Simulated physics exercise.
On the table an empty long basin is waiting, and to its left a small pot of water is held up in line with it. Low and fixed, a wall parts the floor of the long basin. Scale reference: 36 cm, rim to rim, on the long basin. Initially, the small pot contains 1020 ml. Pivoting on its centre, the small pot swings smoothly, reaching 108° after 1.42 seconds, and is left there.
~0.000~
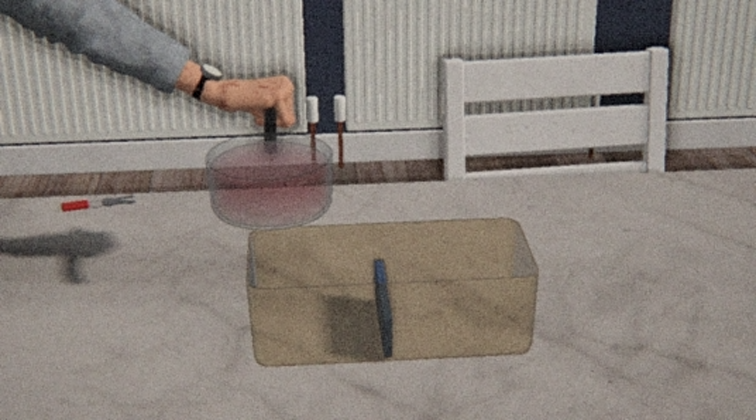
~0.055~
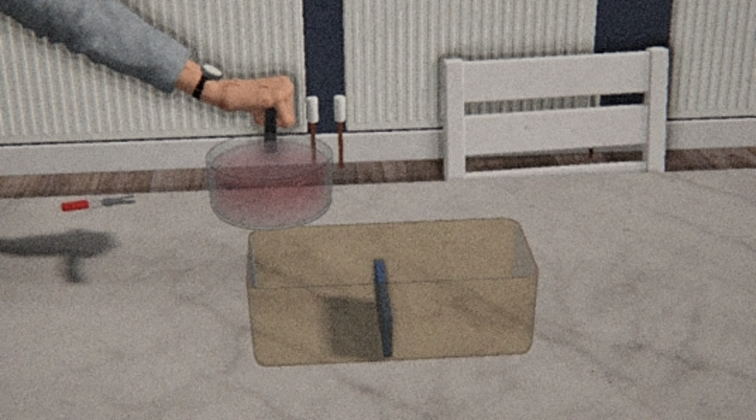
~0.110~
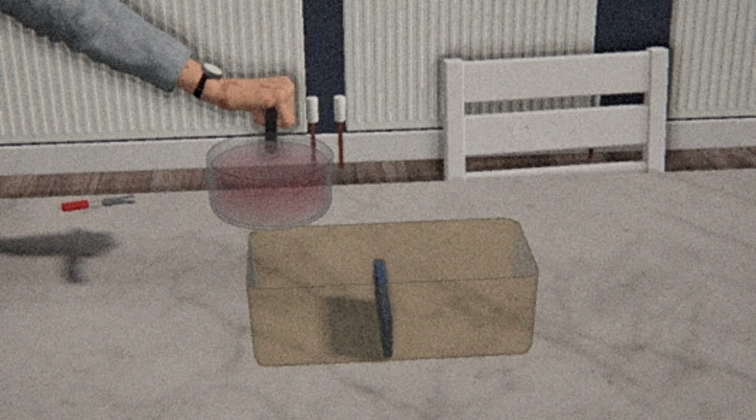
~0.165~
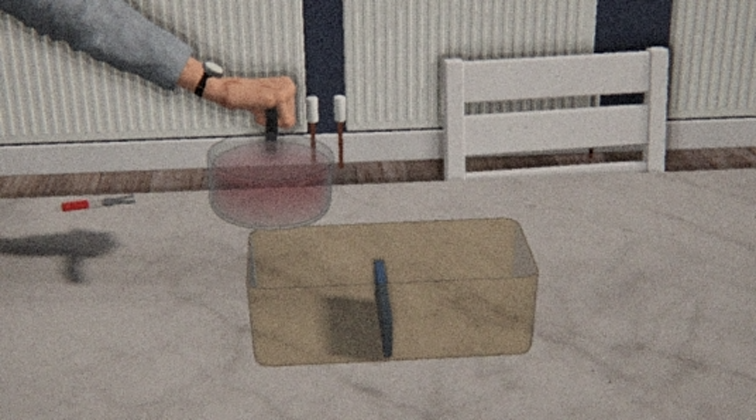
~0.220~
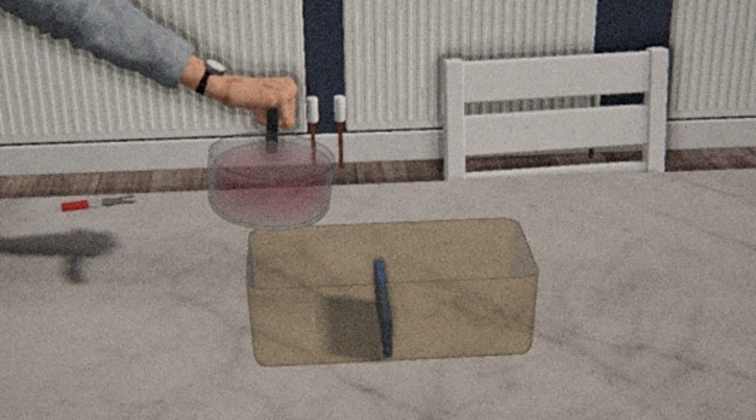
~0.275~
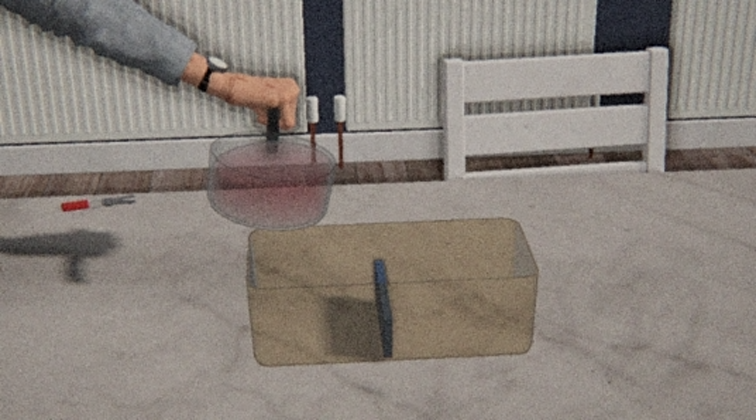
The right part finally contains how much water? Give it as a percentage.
About 47 in every hundred parts.
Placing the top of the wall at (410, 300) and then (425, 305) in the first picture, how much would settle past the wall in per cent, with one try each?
The first try gives 10 percent and the second 10 percent.
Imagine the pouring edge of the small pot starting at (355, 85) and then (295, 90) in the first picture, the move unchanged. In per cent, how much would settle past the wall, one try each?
I'd say 80 percent on the first go, 25 percent on the next.
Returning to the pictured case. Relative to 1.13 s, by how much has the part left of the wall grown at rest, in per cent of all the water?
Close to 12% of the whole.
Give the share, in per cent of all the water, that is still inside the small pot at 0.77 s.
Near 50 in a hundred.
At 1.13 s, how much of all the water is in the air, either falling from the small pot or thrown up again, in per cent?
Around 4 per cent of the liquid is in flight.
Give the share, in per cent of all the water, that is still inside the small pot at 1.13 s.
8 per cent or thereabouts.
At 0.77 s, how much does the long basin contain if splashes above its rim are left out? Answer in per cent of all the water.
At that time the basin holds about 24 per cent of the liquid.
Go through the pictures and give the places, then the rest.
In the first picture, it leans 0°; its right rim is at (332, 154); the water meets the walls at (209, 164) and (330, 160); the long basin's rim runs from (249, 259) to (528, 247); the wall's top is at (383, 289).
In the second picture, it leans 0°; its right rim is at (332, 155); the water meets the walls at (209, 164) and (330, 160).
In the third picture, it leans 2°; its right rim is at (332, 156); the water meets the walls at (210, 164) and (330, 160).
In the fourth picture, it leans 4°; its right rim is at (333, 158); the water meets the walls at (211, 163) and (331, 160).
In the fifth picture, it leans 6°; its right rim is at (334, 161); the water meets the walls at (211, 163) and (332, 160).
In the sixth picture, it leans 10°; its right rim is at (335, 164); the water meets the walls at (212, 164) and (333, 161).
Then, 0.77 s in, the tilt is 61° and 50 per cent is still to pour, 7 is left of the wall and 16 right of it.
Then, 1.13 s in, the tilt is 97° and 8 per cent is still to pour, 41 is left of the wall and 47 right of it.
Then, 1.51 s in, the tilt is 108° and 0 per cent is still to pour, 52 is left of the wall and 47 right of it.
Then, 1.92 s in, the tilt is 108° and 0 per cent is still to pour, 52 is left of the wall and 47 right of it.
Finally, 52 per cent lies left of the wall, 47 right of it and 1 outside.
